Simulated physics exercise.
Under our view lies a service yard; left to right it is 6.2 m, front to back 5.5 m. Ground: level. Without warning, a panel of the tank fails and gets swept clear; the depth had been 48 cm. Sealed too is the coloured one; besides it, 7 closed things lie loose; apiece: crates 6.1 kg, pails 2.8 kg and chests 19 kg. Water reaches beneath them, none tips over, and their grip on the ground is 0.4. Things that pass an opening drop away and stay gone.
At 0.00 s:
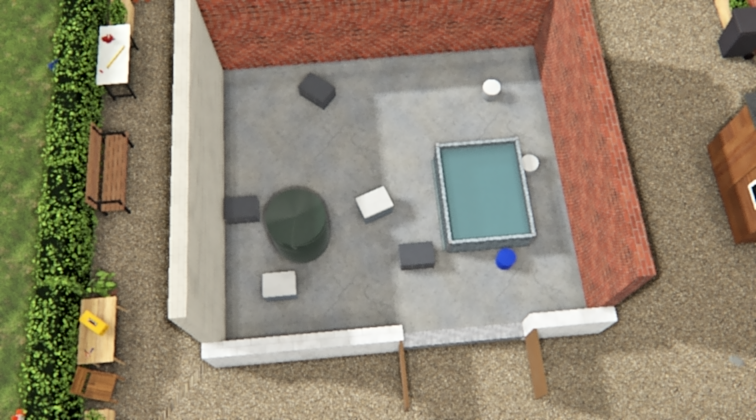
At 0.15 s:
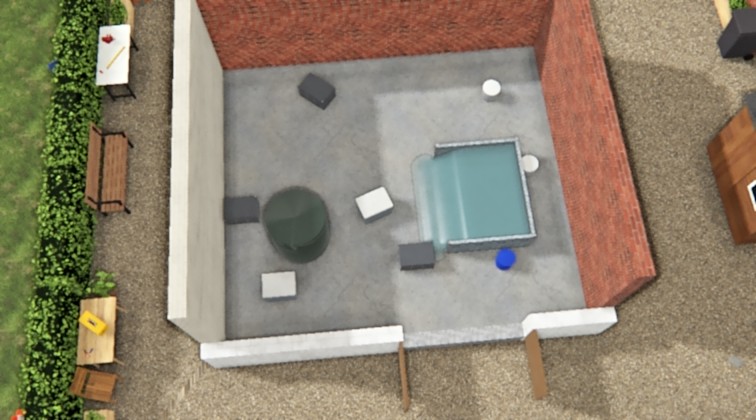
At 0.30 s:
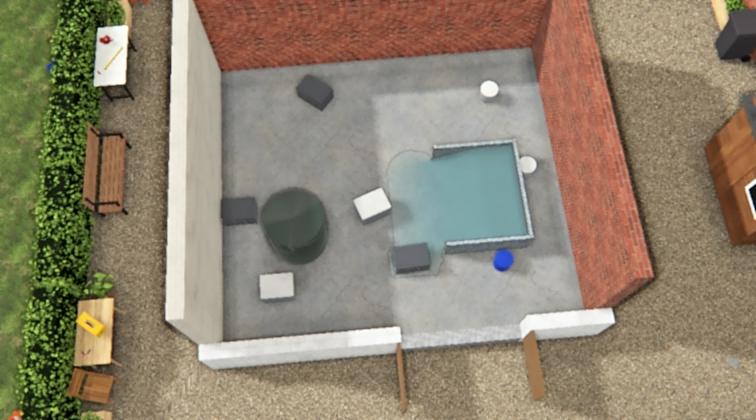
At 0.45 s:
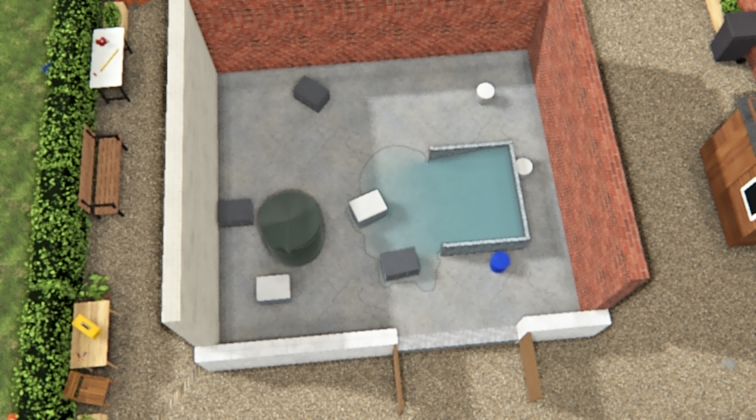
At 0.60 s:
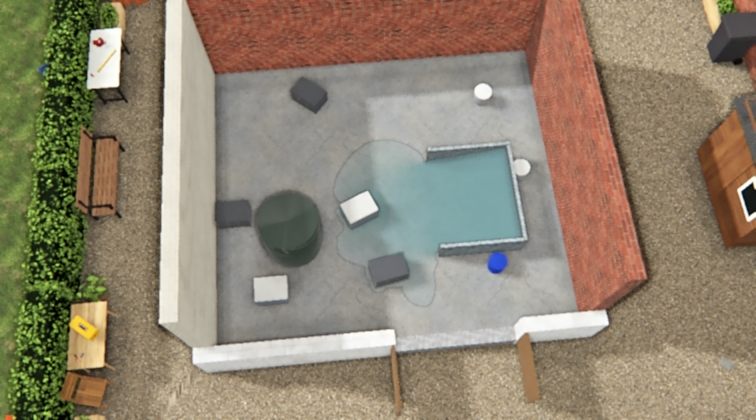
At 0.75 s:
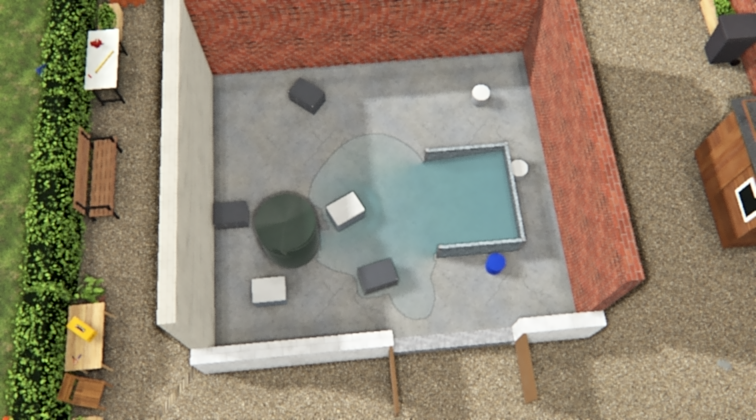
In a walled yard, the left side of a water tank gave way and water spread leftward across the paving, pushing a dark box and then a white one slowly to the left.
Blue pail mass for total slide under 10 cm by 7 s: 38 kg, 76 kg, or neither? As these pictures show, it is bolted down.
Most likely the lighter pick already works.
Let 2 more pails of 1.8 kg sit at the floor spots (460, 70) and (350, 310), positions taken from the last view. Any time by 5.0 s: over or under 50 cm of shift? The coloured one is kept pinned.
Taking them one by one: Below the mark; above the mark.
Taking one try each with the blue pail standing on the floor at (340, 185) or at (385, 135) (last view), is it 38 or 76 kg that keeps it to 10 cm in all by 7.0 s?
Taking the two tries in order, even the light one works and even the light one works.
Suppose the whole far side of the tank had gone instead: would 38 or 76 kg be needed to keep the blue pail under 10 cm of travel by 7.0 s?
Note: Low mass sufficient.
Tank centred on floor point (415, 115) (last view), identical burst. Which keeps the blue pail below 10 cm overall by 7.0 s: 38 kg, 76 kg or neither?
Then, put simply, the lighter one does it.
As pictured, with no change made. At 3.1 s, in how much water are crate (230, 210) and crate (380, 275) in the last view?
Roughly 5 and 12 cm.
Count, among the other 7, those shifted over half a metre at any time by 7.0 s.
5.
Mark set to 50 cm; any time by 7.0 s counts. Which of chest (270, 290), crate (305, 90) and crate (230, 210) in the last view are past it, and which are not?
First one crosses the line, second one crosses the line, third one crosses the line.
After 1.4 s the blue pail would be 0 cm from its start with 38 kg and 0 cm from its start with 76 kg; 0 cm of water round it then.
After 3.1 s the blue pail would be 0 cm from its start with 38 kg and 0 cm from its start with 76 kg; 0 cm of water round it then.
After 4.9 s the blue pail would be 0 cm from its start with 38 kg and 0 cm from its start with 76 kg; 0 cm of water round it then.
After 7.0 s the blue pail would be 0 cm from its start with 38 kg and 0 cm from its start with 76 kg; 2 cm of water round it then.
